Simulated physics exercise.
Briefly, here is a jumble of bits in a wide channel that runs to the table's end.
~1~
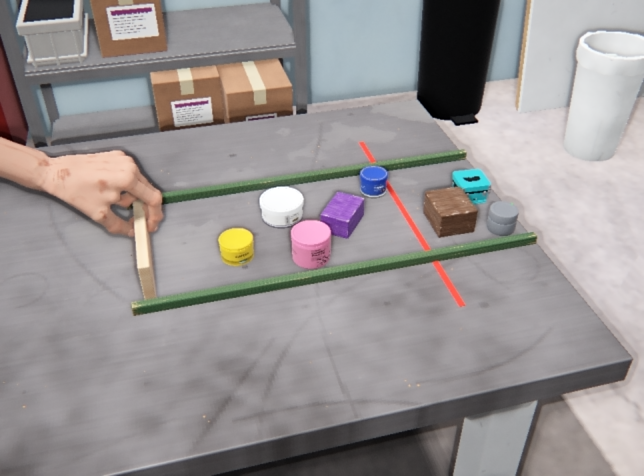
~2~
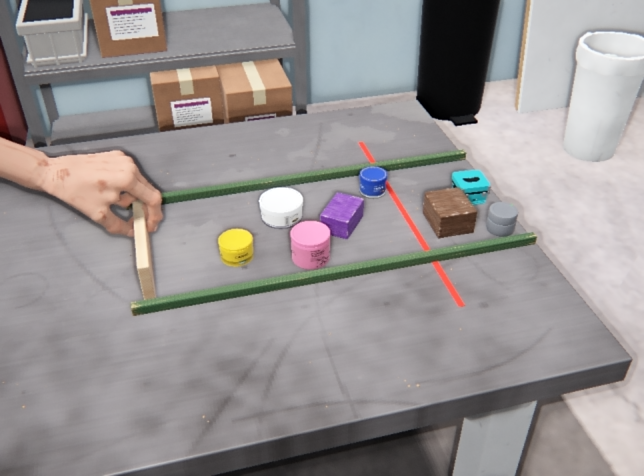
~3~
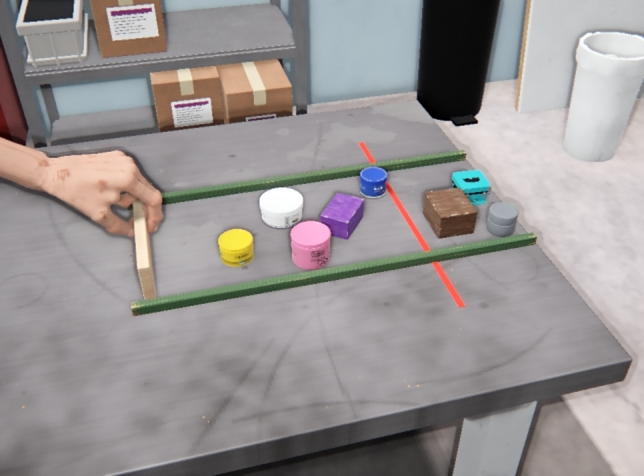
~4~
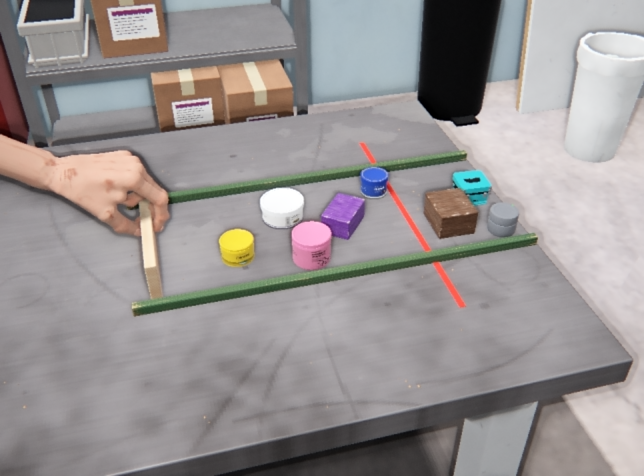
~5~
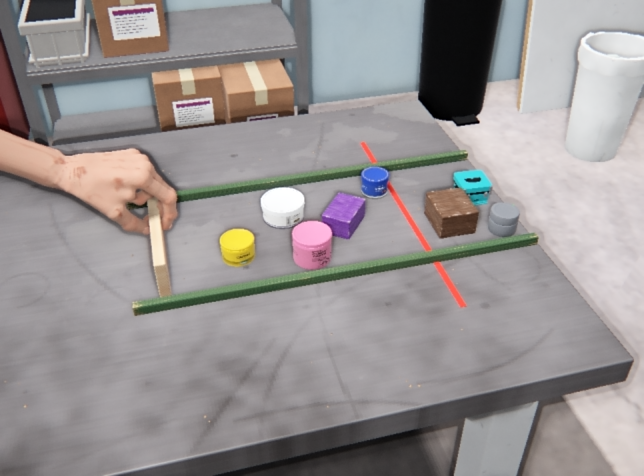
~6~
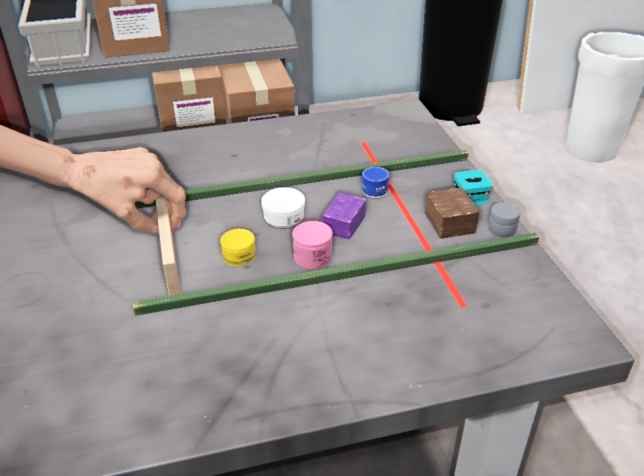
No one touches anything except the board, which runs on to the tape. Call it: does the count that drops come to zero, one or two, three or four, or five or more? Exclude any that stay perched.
It comes to zero.
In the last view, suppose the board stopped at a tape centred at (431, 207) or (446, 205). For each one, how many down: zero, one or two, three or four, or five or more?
The falls would be one or two; 1 or 2.
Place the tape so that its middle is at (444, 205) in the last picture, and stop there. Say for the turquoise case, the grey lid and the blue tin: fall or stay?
In that case the turquoise case slides off, the grey lid slides off and the blue tin hangs on.
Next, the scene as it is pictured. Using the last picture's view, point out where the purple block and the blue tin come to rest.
Purple block: About (447, 198); blue tin: About (402, 169).
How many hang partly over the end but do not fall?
You'd get 0.
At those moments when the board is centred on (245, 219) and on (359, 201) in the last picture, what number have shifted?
1 at one spot and 5 at the other.
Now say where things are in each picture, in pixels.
The first picture shows grey lid (503, 219); turquoise case (470, 188); brown block (450, 212); board (143, 234); tape (404, 211).
The second picture shows turquoise case (470, 188); blue tin (373, 183).
The third picture shows brown block (449, 213); yellow tub (237, 248).
The fourth picture shows grey lid (503, 220); pink tub (312, 246).
The fifth picture shows turquoise case (471, 188); purple block (344, 216).
The sixth picture shows grey lid (504, 220); turquoise case (472, 189); brown block (451, 213); board (166, 231); tape (405, 211).
Soon after, none off yet; grey lid at rest near (504, 220); turquoise case at rest near (472, 189); brown block at rest near (451, 213).
In the end, the number that fall off is zero.
